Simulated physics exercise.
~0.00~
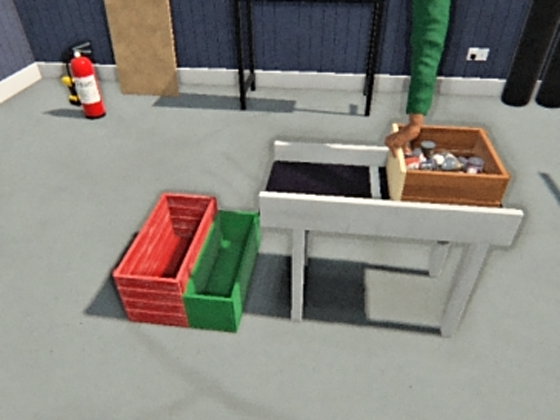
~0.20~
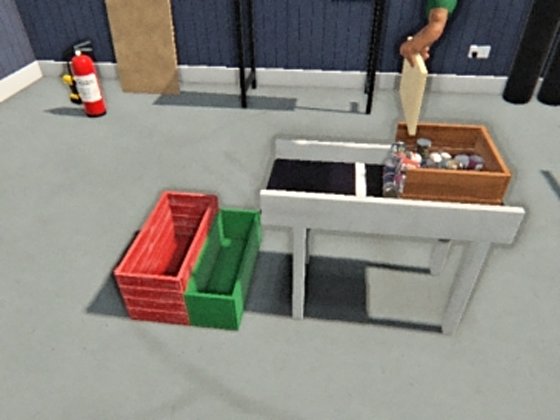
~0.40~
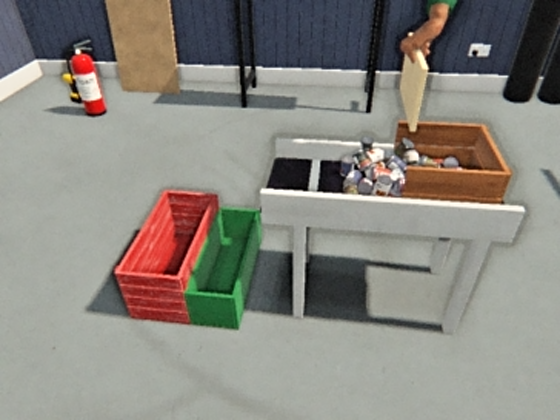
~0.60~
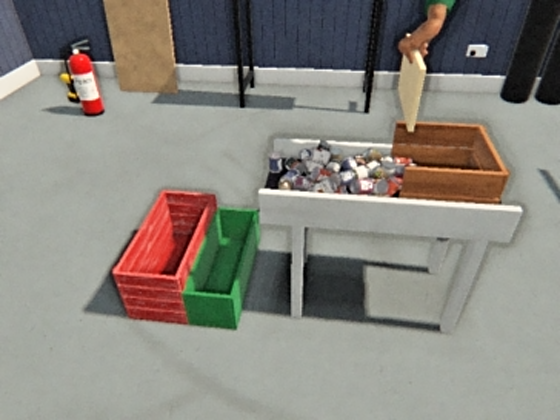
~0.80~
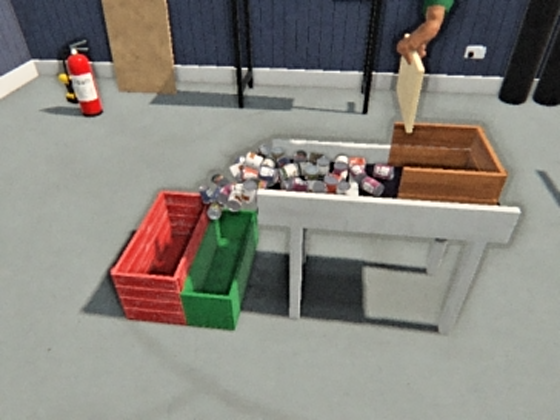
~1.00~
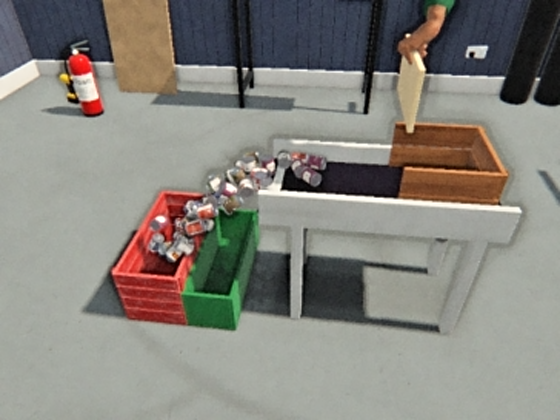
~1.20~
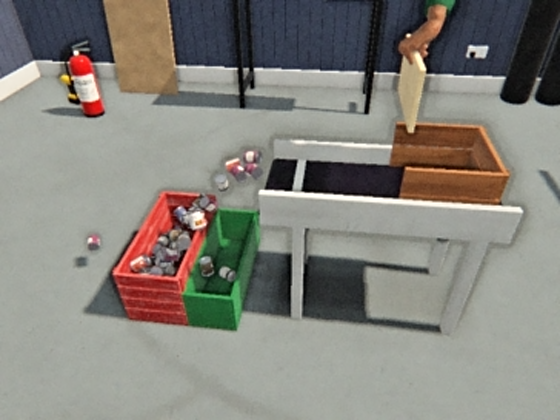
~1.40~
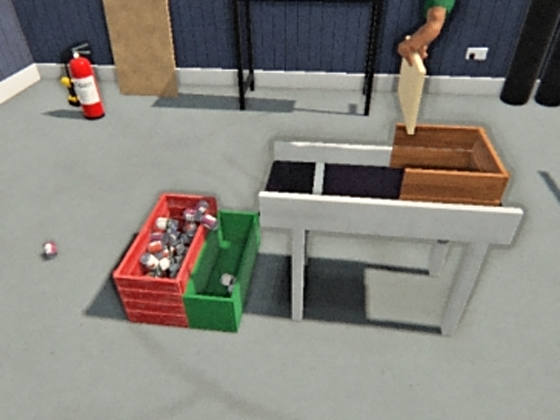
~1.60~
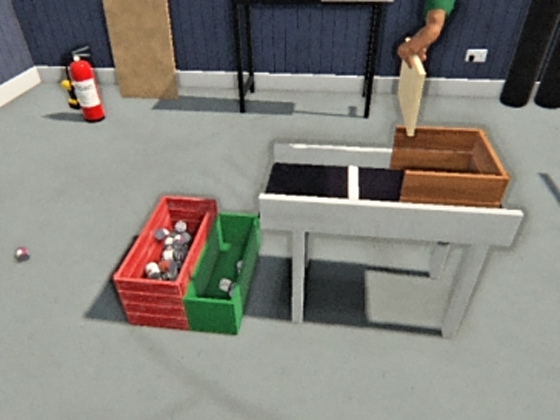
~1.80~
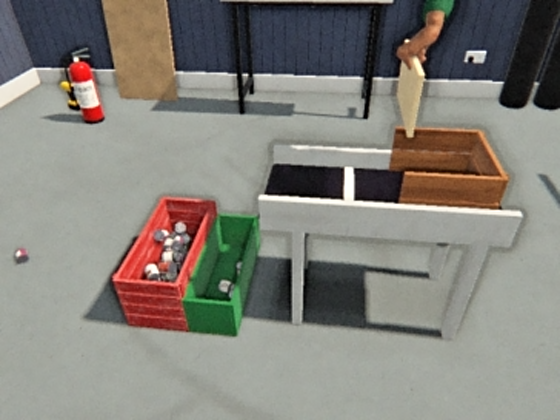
We see a hand lift a gate from a wooden pen, and small tins travel left along a dark belt before spilling off its end. Most land in the red tote, a few drop into the green tub, and one rolls left and stops on the floor.
